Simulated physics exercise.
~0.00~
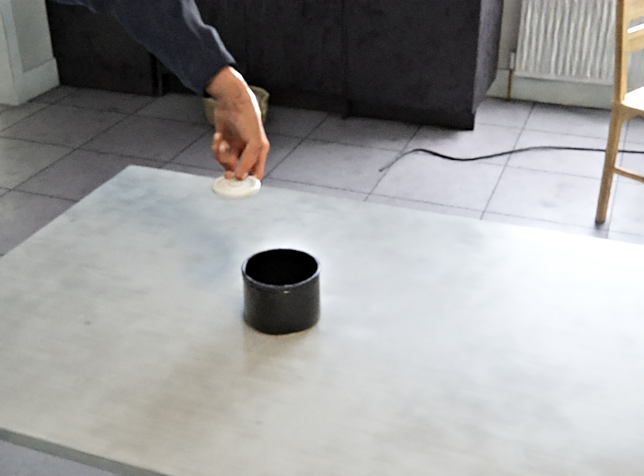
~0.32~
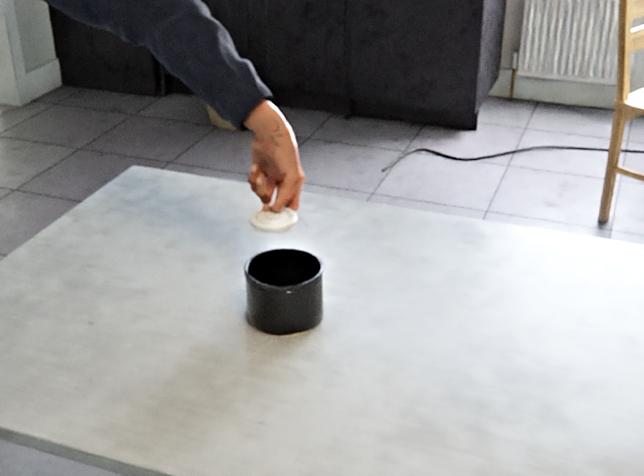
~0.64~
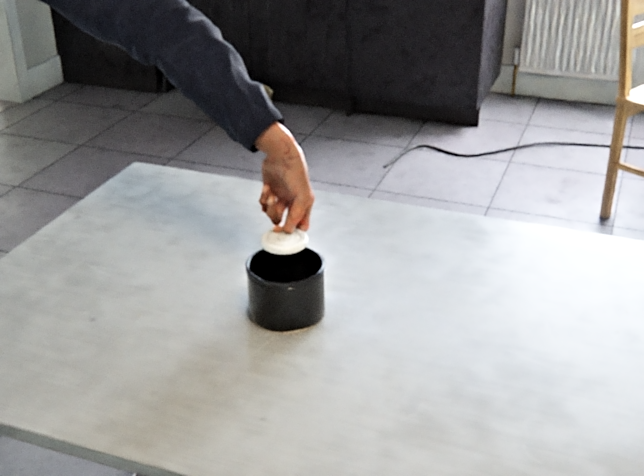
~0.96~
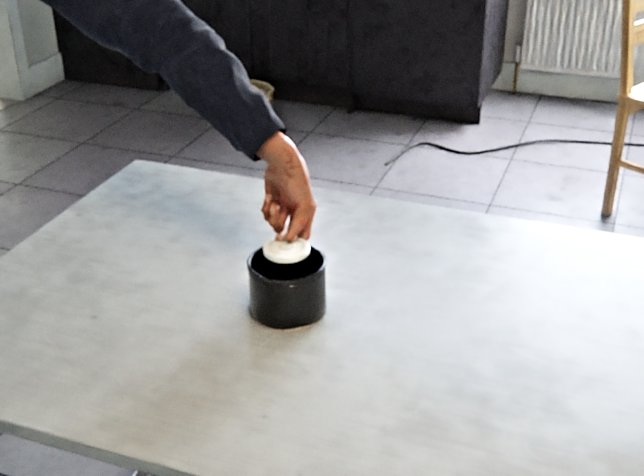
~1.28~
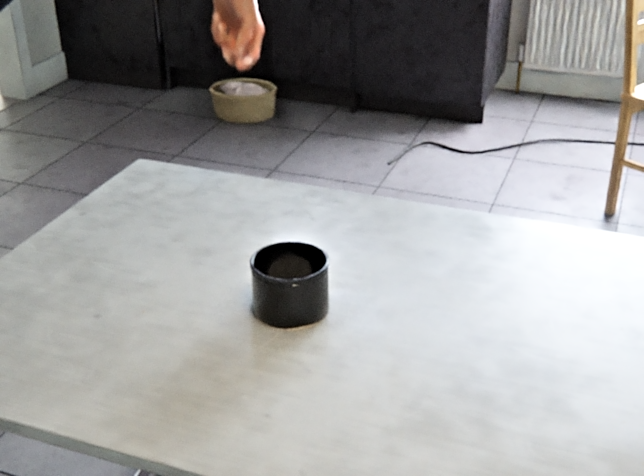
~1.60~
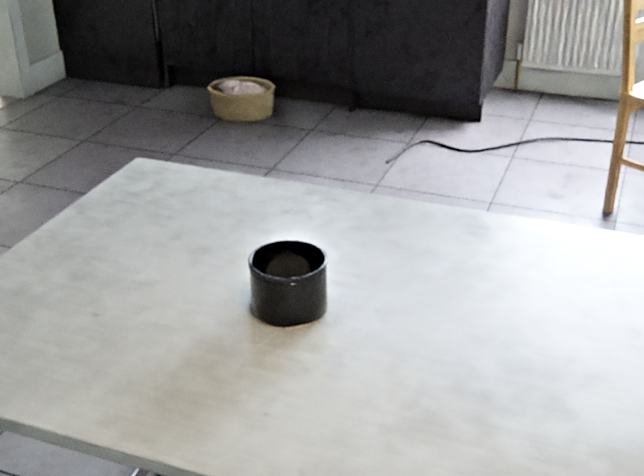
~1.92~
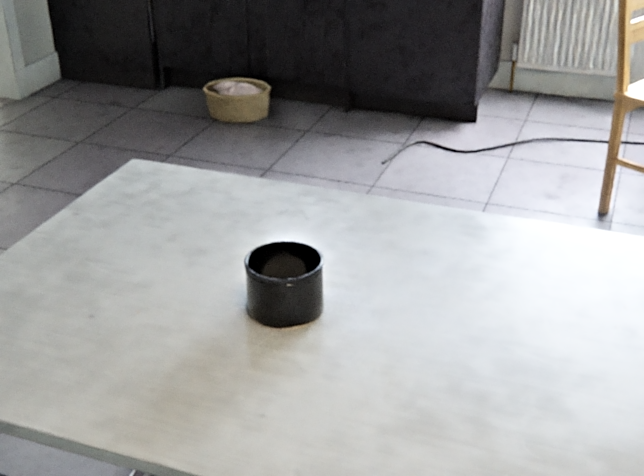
On a pale tabletop in a room with a grey tiled floor, a hand carried a small white coaster over to a black round container, lowered it to the opening and let go, and the coaster dropped inside instead of covering the top.
